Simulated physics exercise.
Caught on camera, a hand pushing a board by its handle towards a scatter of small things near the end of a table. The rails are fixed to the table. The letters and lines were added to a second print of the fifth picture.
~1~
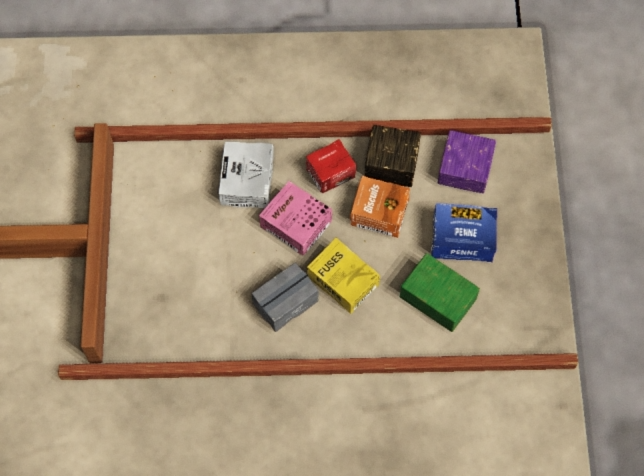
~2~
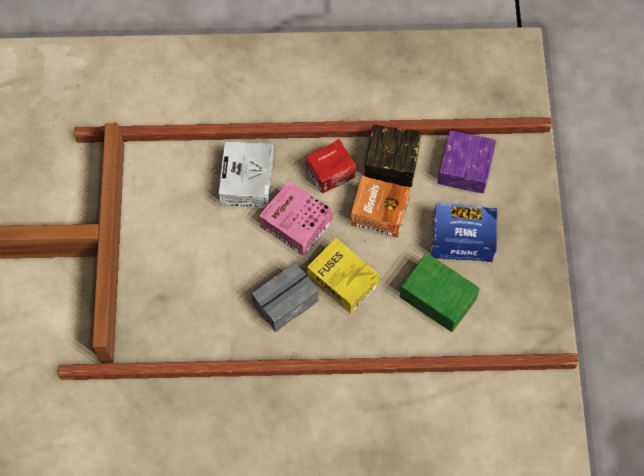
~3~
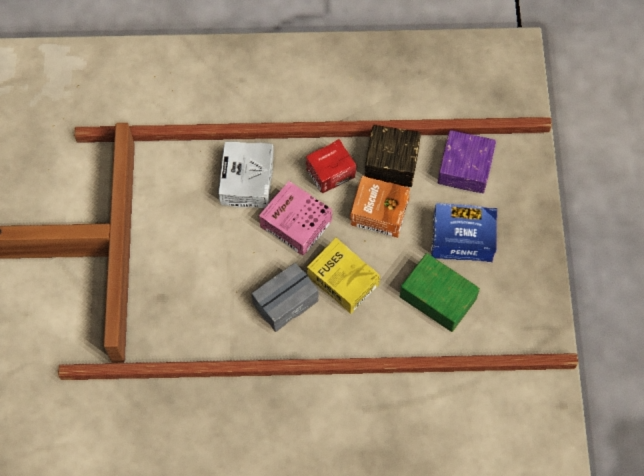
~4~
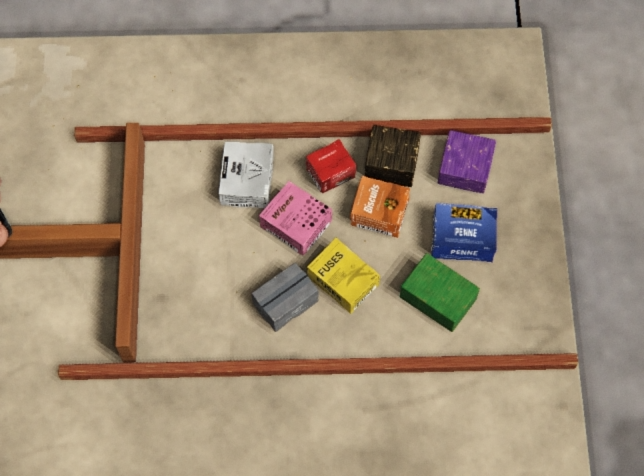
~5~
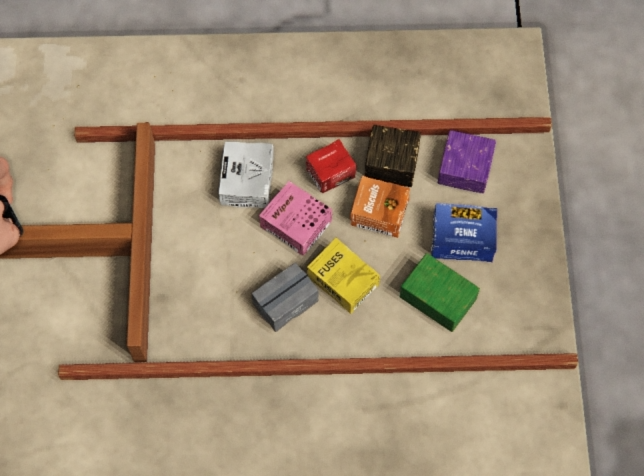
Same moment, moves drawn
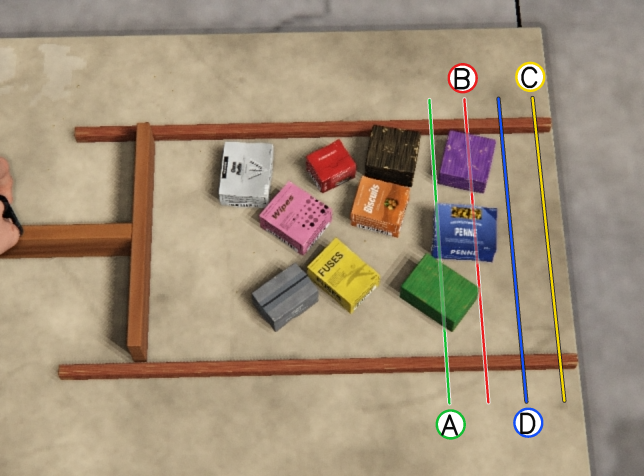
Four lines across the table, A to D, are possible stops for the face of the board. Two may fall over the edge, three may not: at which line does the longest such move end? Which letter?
No farther than A.
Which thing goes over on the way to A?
The purple block.
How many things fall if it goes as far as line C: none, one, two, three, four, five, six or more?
Six or more.
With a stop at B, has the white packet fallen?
No.
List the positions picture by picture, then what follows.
In the first frame, yellow box (344, 276); pink box (296, 218); grey box (286, 298).
In the second frame, board (105, 230); green block (440, 293).
In the third frame, board (116, 230); black block (392, 156).
In the fourth frame, board (128, 230); red packet (331, 168).
In the fifth frame, board (139, 230); blue packet (465, 234); yellow box (344, 276); pink box (296, 218).
On the marked copy, A at (439, 243); B at (476, 243); C at (548, 241); D at (512, 242).
Taking A. A third of the way, board (247, 227); white packet (280, 173); pink box (312, 225).
Two thirds of the way, board (355, 225); purple block (520, 160); blue packet (491, 238).
When it is over, board (436, 223); purple block over the edge; black block (549, 149); one fallen.
As for the rest, B drops four; C drops ten; D drops seven.
